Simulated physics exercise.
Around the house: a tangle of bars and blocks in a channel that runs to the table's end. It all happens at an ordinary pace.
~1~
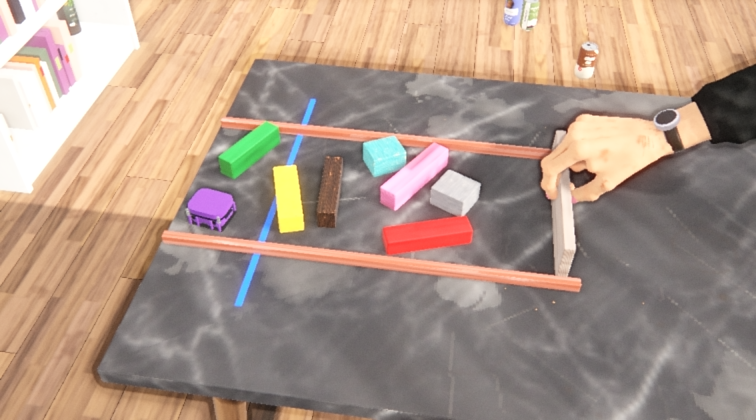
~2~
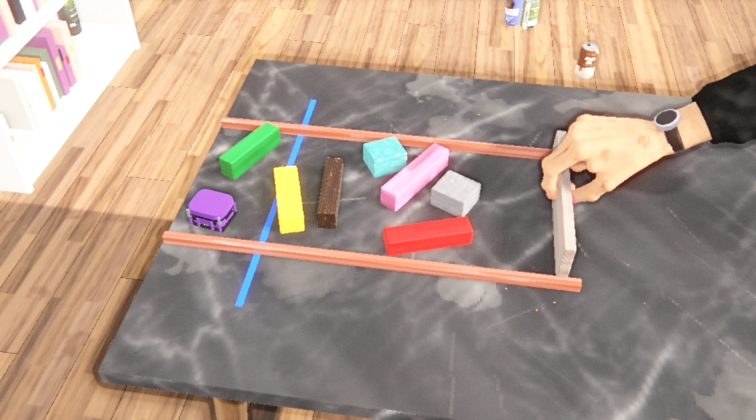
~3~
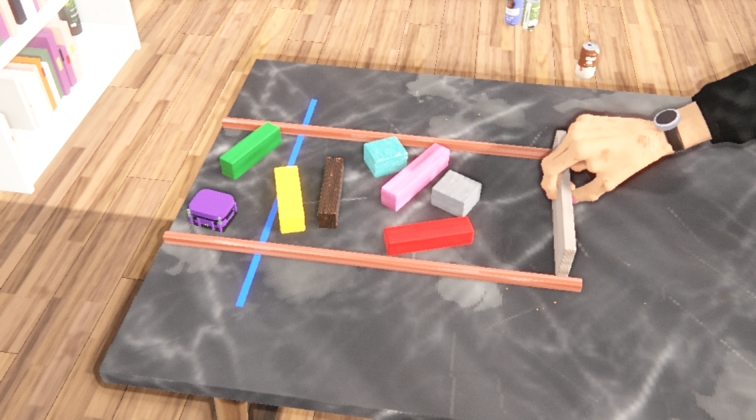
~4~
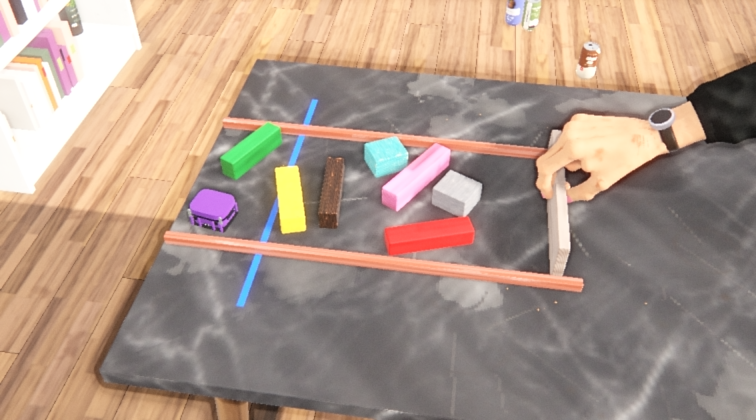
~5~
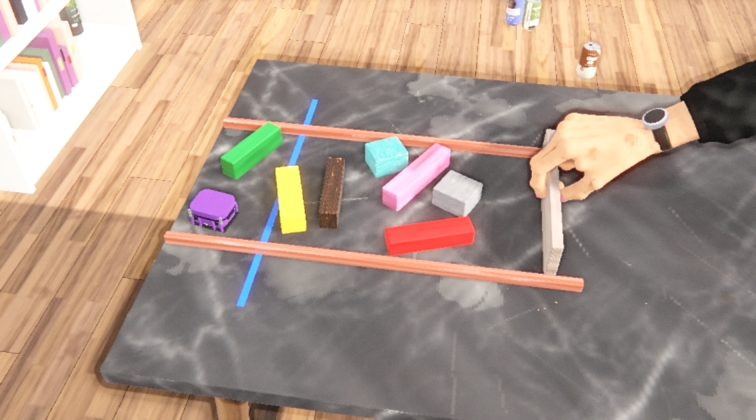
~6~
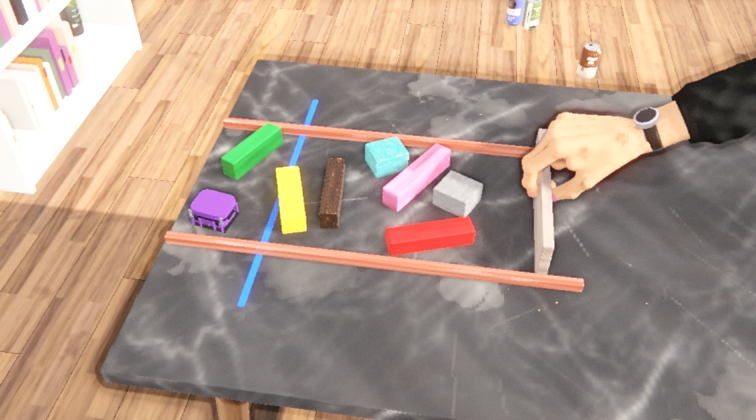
A dark marbled table stands on a wooden floor beside a white bookshelf, seen from above at an angle. Between two reddish rails lie a purple case and a green stick at left, a yellow bar by a blue strip, then dark brown, turquoise, pink, grey and red pieces. A hand wearing a watch slides an upright board slightly left, while the pieces and view stay practically still.
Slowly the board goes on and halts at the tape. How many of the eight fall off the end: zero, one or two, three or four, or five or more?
Here the number that fall off is one or two.
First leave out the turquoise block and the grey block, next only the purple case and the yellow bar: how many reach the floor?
First 0, then 0.
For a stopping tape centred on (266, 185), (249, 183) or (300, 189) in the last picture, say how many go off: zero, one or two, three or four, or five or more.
The falls would be three or four; three to four; zero.
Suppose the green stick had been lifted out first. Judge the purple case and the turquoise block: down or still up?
The purple case tumbles off, the turquoise block holds on.
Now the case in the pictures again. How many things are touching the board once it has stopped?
That makes 3.
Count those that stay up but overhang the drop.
That would be 3.
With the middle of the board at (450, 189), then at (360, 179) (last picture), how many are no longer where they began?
First 3, then 6.
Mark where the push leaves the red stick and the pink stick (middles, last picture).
The red stick stops around (228, 217); the pink stick around (259, 156).
Soon after, none off yet; purple case at rest near (214, 211); green stick at rest near (253, 151); yellow bar at rest near (291, 199).
After that, none off yet; purple case displaced a little near (198, 213); green stick moving near (247, 147); yellow bar displaced about its own width near (229, 193).
In the end, the number that fall off is one or two; gone, purple case.
